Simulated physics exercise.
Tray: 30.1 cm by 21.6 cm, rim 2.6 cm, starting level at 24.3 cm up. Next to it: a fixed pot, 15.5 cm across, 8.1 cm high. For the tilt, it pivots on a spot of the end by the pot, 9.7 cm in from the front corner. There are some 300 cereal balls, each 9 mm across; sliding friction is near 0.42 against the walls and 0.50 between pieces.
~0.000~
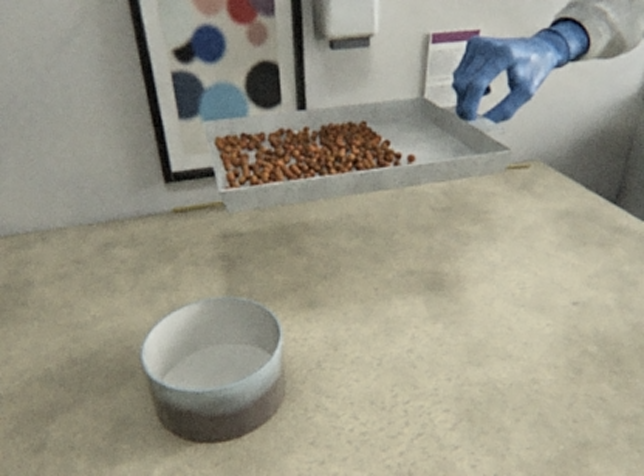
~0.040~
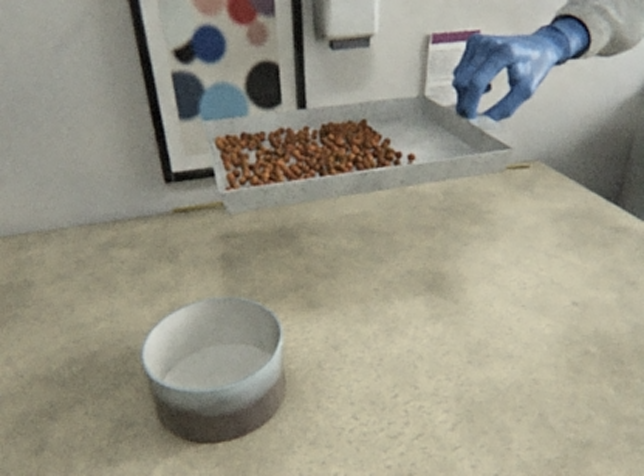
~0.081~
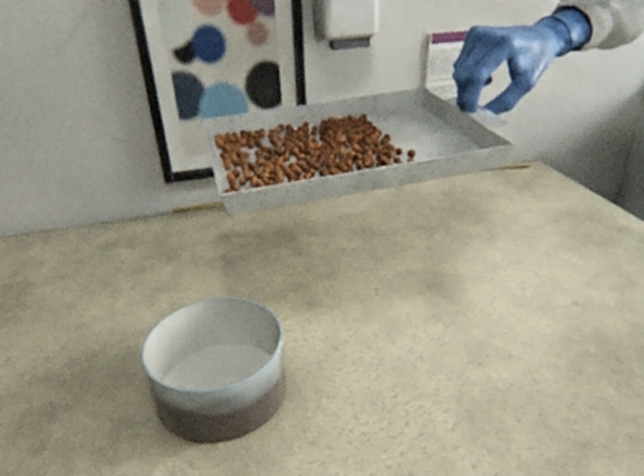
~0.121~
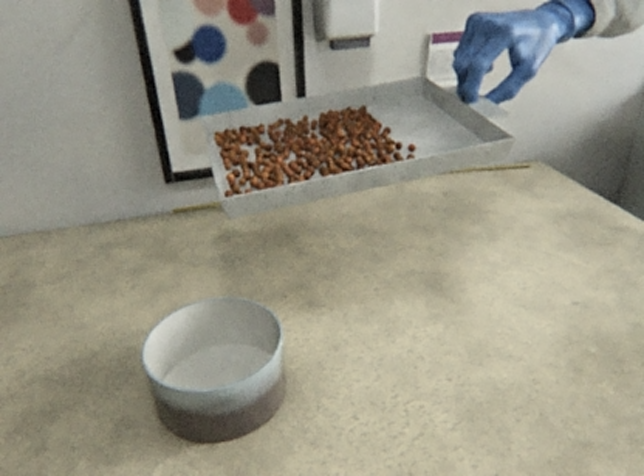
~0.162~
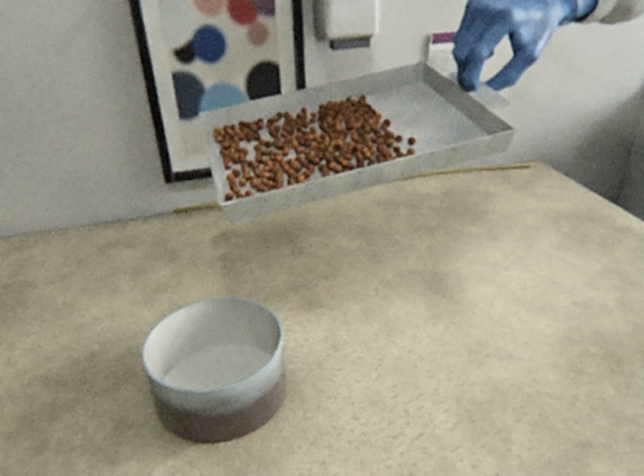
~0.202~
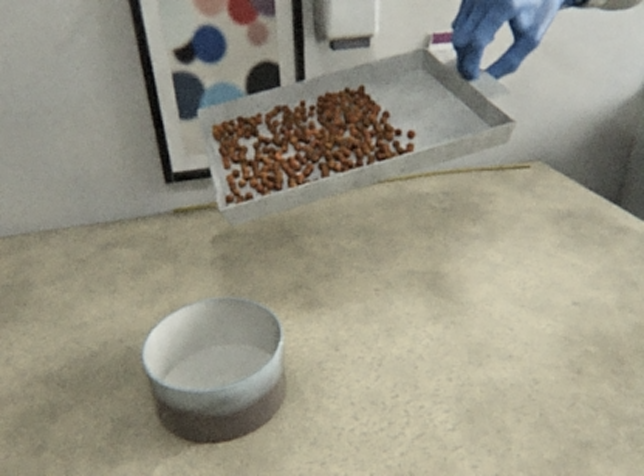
In this clip, a blue-gloved hand at the far right end of a shallow gray tray holding many small brown balls moves slightly as the tray gradually tilts, its left end lower, above a table with an empty round pot.
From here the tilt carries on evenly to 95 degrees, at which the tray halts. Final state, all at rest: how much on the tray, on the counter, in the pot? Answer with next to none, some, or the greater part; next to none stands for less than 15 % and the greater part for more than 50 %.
Tray: Next to none; counter: Next to none; pot: The greater part.
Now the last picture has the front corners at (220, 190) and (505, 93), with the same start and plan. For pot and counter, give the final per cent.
Final per cent - pot 40, counter 60.
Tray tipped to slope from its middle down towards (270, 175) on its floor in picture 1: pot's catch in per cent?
Something like 70 per cent of the pieces.
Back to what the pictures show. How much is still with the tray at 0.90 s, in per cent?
Around 100 percent of it.
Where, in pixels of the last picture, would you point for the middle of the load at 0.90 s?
The middle of the load should be near (259, 155) then.
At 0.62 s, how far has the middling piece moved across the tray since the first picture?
Around 4 centimetres.
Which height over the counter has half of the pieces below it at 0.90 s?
Some 28 cm above the counter.
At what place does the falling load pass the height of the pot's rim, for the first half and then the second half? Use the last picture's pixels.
Early half: About (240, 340); late half: (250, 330).
After 0.62 s, tilt 53 degrees; the tray holds 100 %, the pot 0 %.
After 0.90 s, tilt 79 degrees; the tray holds 100 %, the pot 0 %.
After 1.28 s, tilt 95 degrees; the tray holds 20 %, the pot 50 %.
At rest (2.1 s), tray 0 %, counter 0 %, pot 95 %.
